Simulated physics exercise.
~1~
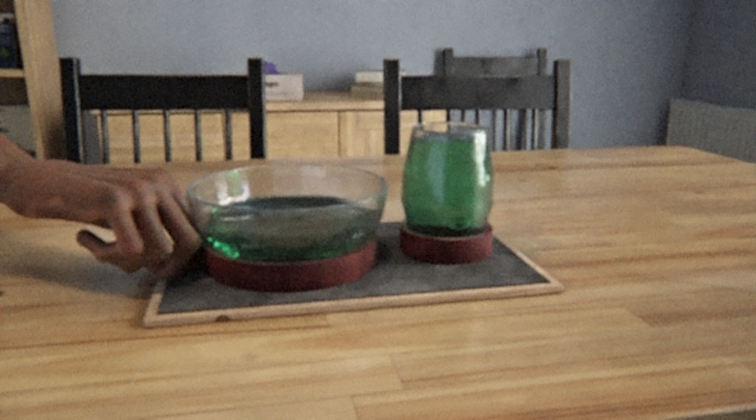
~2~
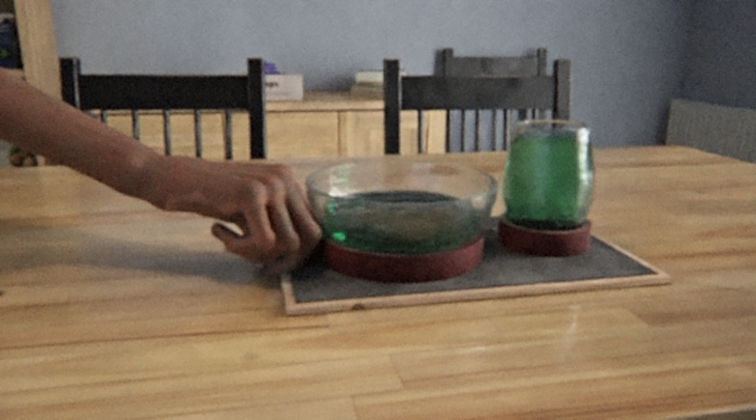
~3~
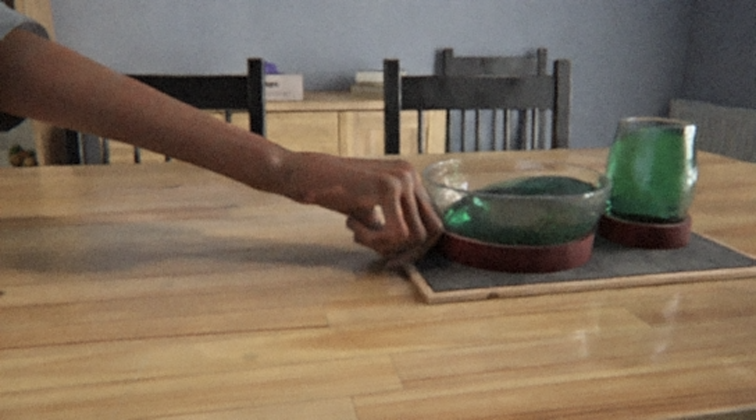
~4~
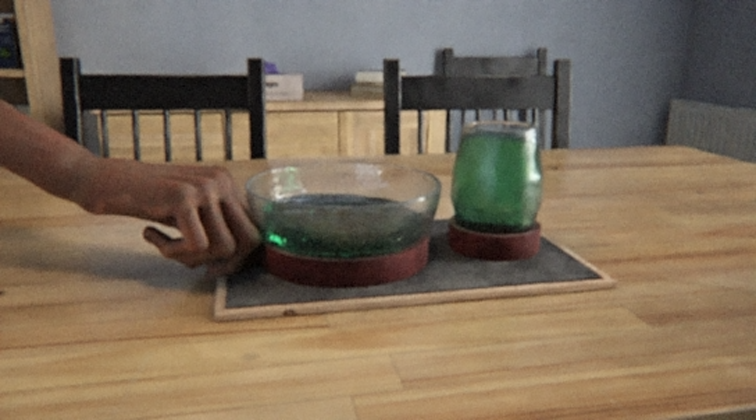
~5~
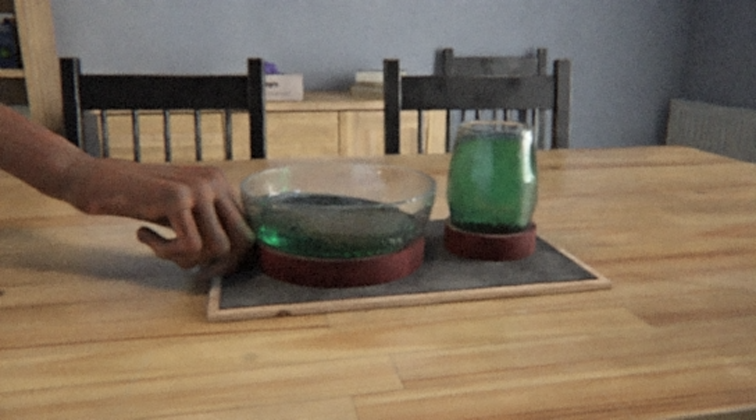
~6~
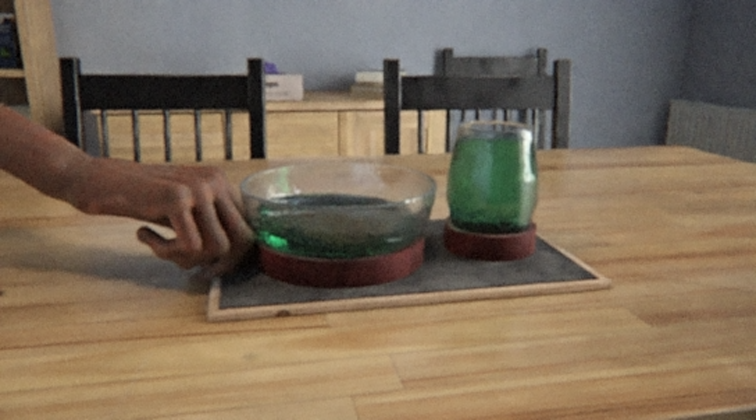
On a wooden table, a hand slid a tray holding a glass bowl and a round-bellied glass of green water to the right, then drew it back left until it came to rest, with the water still inside both.
